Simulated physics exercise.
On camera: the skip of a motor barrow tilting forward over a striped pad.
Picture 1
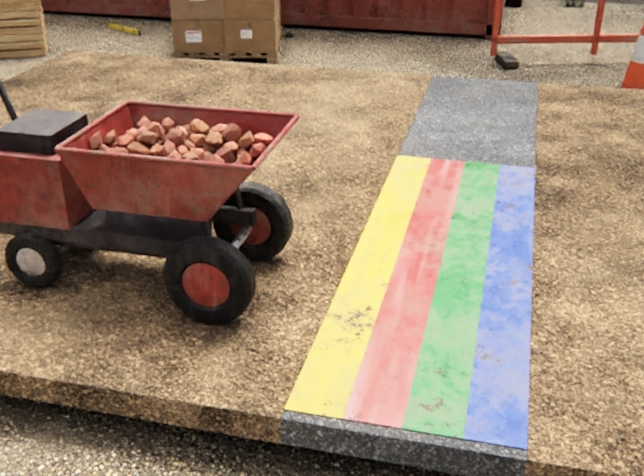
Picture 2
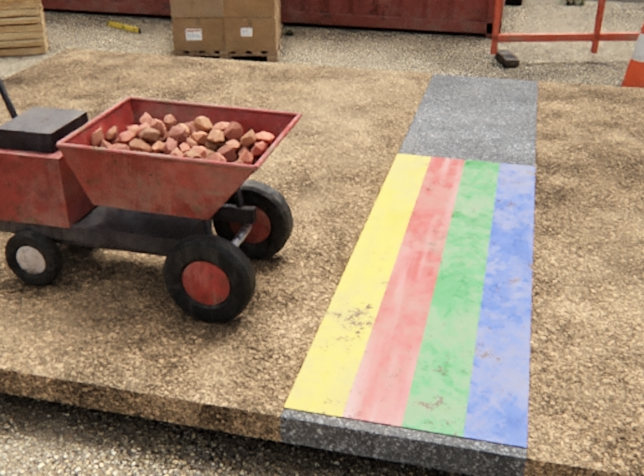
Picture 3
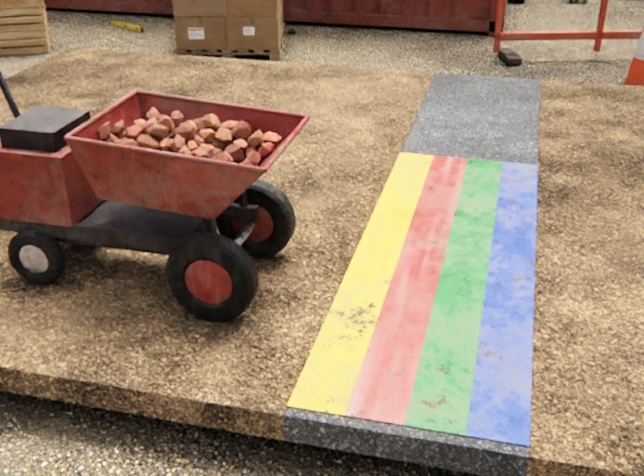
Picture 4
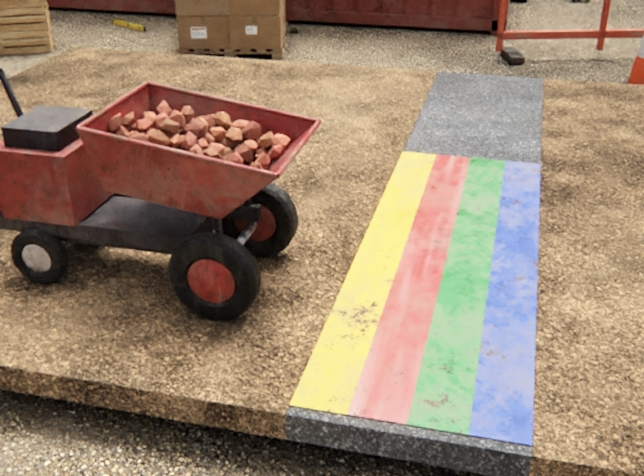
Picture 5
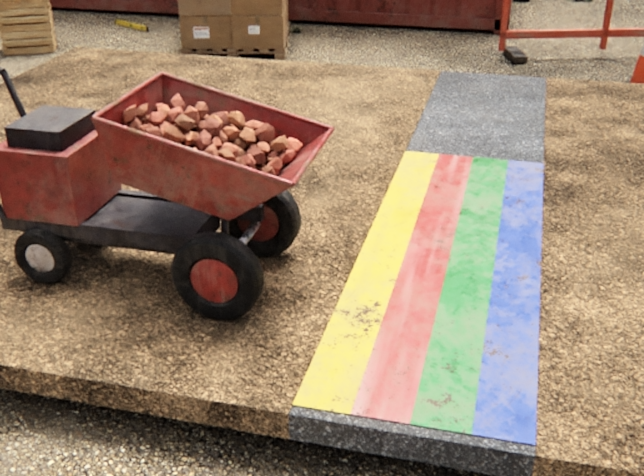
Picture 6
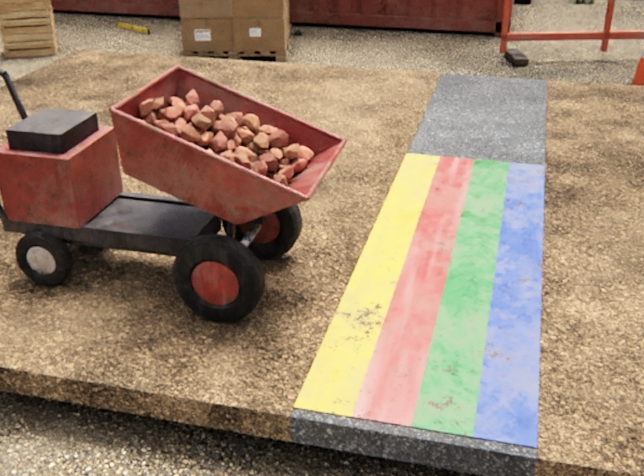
The video shows a small red barrow loaded with reddish rubble beside a pad striped yellow, red, green and blue; its skip starts level, then gradually tilts forward toward the right, its back end rising clearly.
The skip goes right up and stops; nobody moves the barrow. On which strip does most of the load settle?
Most lies over the red band.
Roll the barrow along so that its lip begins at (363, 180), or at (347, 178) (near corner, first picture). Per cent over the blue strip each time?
About 30 and 30 per cent.
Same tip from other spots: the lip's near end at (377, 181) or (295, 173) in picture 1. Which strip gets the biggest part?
In turn: The blue one; green.
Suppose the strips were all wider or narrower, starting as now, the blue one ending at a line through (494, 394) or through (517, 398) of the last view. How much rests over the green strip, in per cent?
About 20 and 20 per cent.
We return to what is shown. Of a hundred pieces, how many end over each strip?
Yellow strip: 15 %, red strip: 30 %, green strip: 15 %, blue strip: 5 %.
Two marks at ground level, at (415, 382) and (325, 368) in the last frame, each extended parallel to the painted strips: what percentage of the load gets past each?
The first gives 30 %, the second 70 %.
Just after the last frame, skip tipped steeply; every one in the skip.
A moment on, skip tipped right over; the larger part in the skip; just a few over the yellow strip; about a tenth over the red strip; just a few over the green strip.
Further on, skip tipped right over; roughly a third in the skip; about a tenth over the yellow strip; roughly a third over the red strip; about a tenth over the green strip; about a tenth over the blue strip; just a few off the paint.
When it is over, skip tipped right over; roughly a quarter in the skip; about a tenth over the yellow strip; roughly a third over the red strip; roughly a quarter over the green strip; about a tenth over the blue strip; just a few off the paint.
